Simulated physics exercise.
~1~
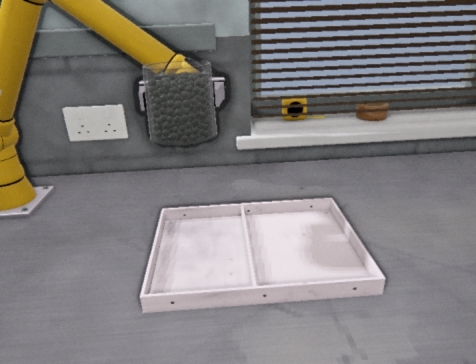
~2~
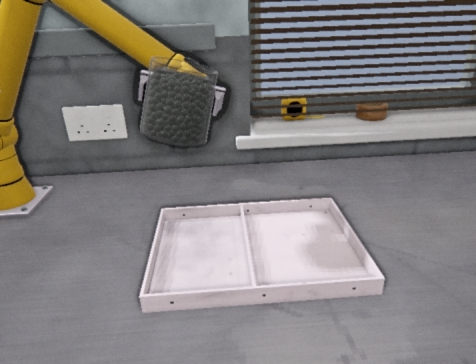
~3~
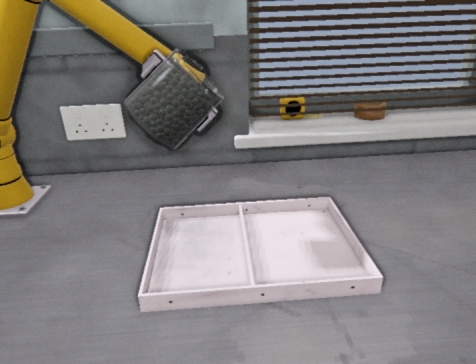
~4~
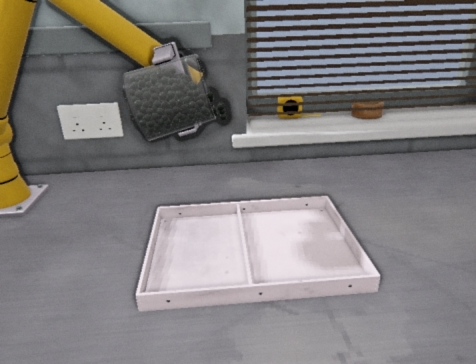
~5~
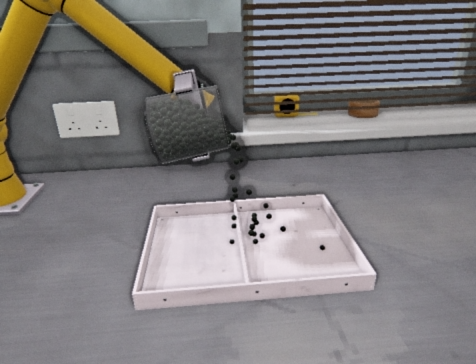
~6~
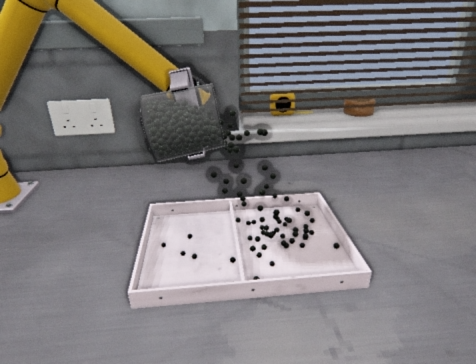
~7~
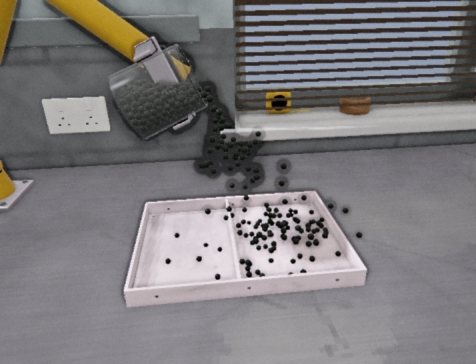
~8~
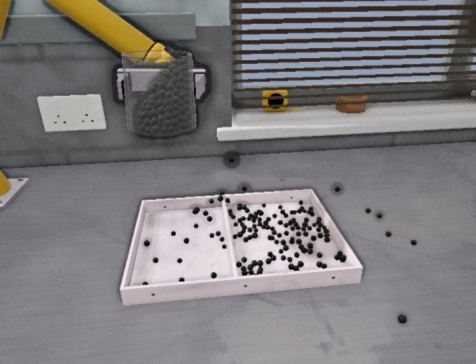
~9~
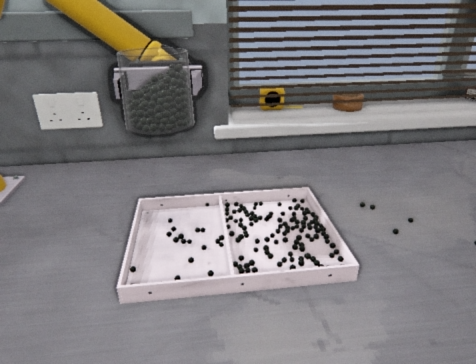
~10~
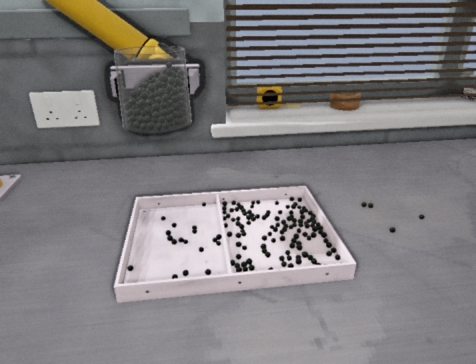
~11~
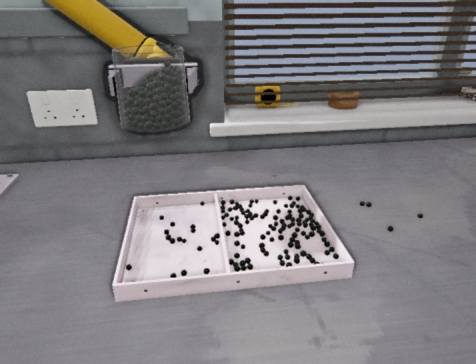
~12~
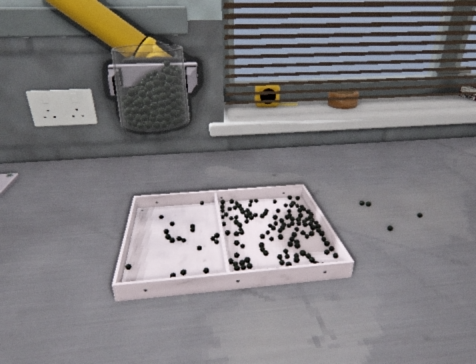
A yellow robot arm tips black beads into a divided tray, spilling a few outside.
